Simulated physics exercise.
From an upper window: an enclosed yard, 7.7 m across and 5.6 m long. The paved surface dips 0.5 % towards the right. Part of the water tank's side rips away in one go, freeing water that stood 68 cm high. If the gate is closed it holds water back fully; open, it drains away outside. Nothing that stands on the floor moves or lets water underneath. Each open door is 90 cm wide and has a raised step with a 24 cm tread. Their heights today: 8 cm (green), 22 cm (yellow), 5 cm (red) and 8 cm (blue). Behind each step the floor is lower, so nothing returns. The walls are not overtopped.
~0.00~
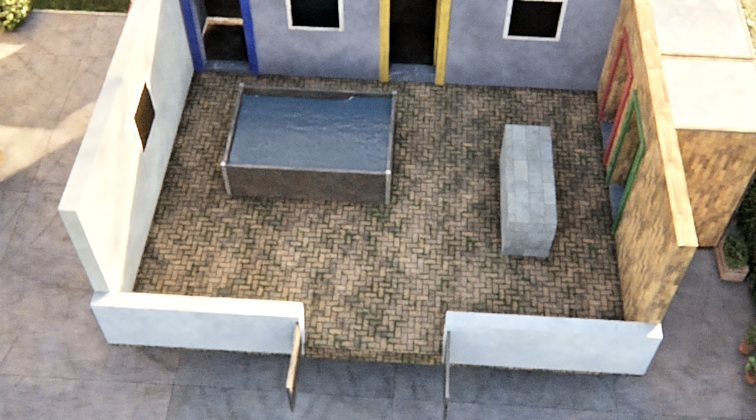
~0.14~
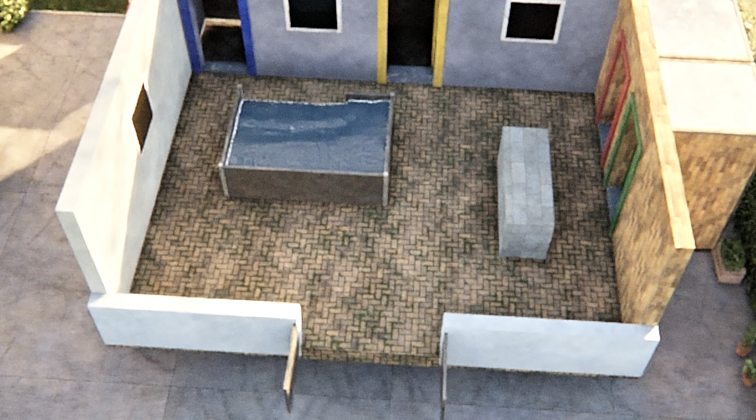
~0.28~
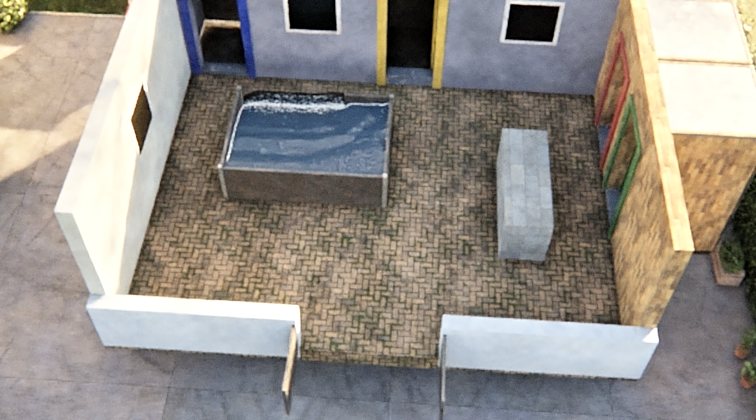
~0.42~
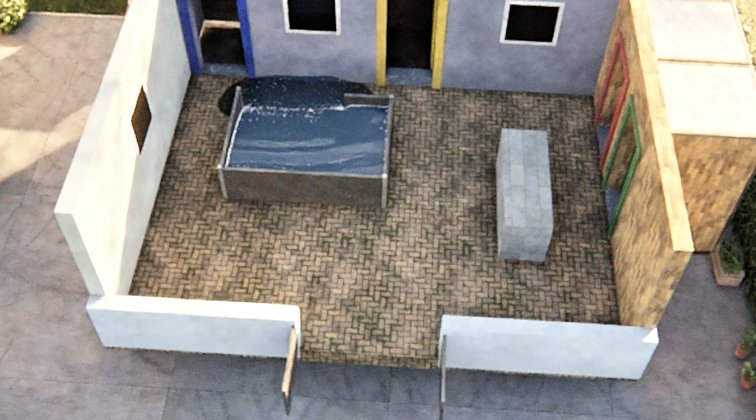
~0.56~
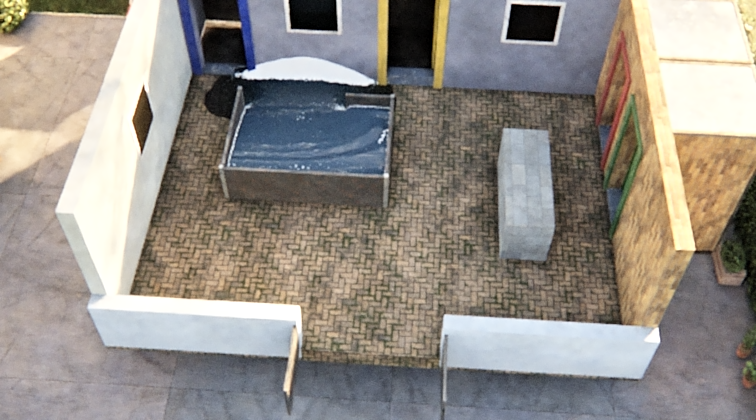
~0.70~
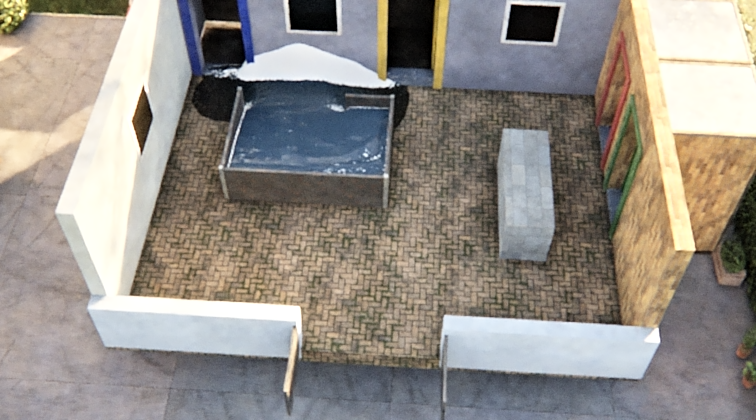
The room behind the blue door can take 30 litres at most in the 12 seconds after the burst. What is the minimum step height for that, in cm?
Some 32 cm above the ground.
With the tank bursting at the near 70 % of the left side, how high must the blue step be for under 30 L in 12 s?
About 26 cm.
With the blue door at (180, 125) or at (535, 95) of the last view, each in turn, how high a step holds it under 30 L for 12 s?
Roughly 18 and 6.0 cm.
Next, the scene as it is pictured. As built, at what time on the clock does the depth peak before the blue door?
At about 2.0 s.
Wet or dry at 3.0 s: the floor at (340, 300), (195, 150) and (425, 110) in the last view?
In turn: Dry, wet, flooded.
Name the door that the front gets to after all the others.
The green one.
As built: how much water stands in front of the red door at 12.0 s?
About 7.5 cm.
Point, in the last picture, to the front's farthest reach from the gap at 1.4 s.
Around (493, 90).
After 1.4 s water covers 15 % of the floor, deepest (54 cm) near (294, 86); 24 cm at the blue door, 25 litres in over its 8 cm step.
After 3.0 s water covers 50 % of the floor, deepest (32 cm) near (193, 74); 26 cm at the blue door, 213 litres in over its 8 cm step.
After 12.0 s water covers 100 % of the floor, deepest (11 cm) near (590, 198); 6 cm at the blue door, 396 litres in over its 8 cm step.
At the blue door as built, the water arrived by 0.6 s and peaked near 32 cm at 2.0 s.
Run again over the same 12 s with other heights there, 68 litres in over 26 cm, 20 litres over 35 cm. The limit of 30 litres is kept from about 32 cm up.
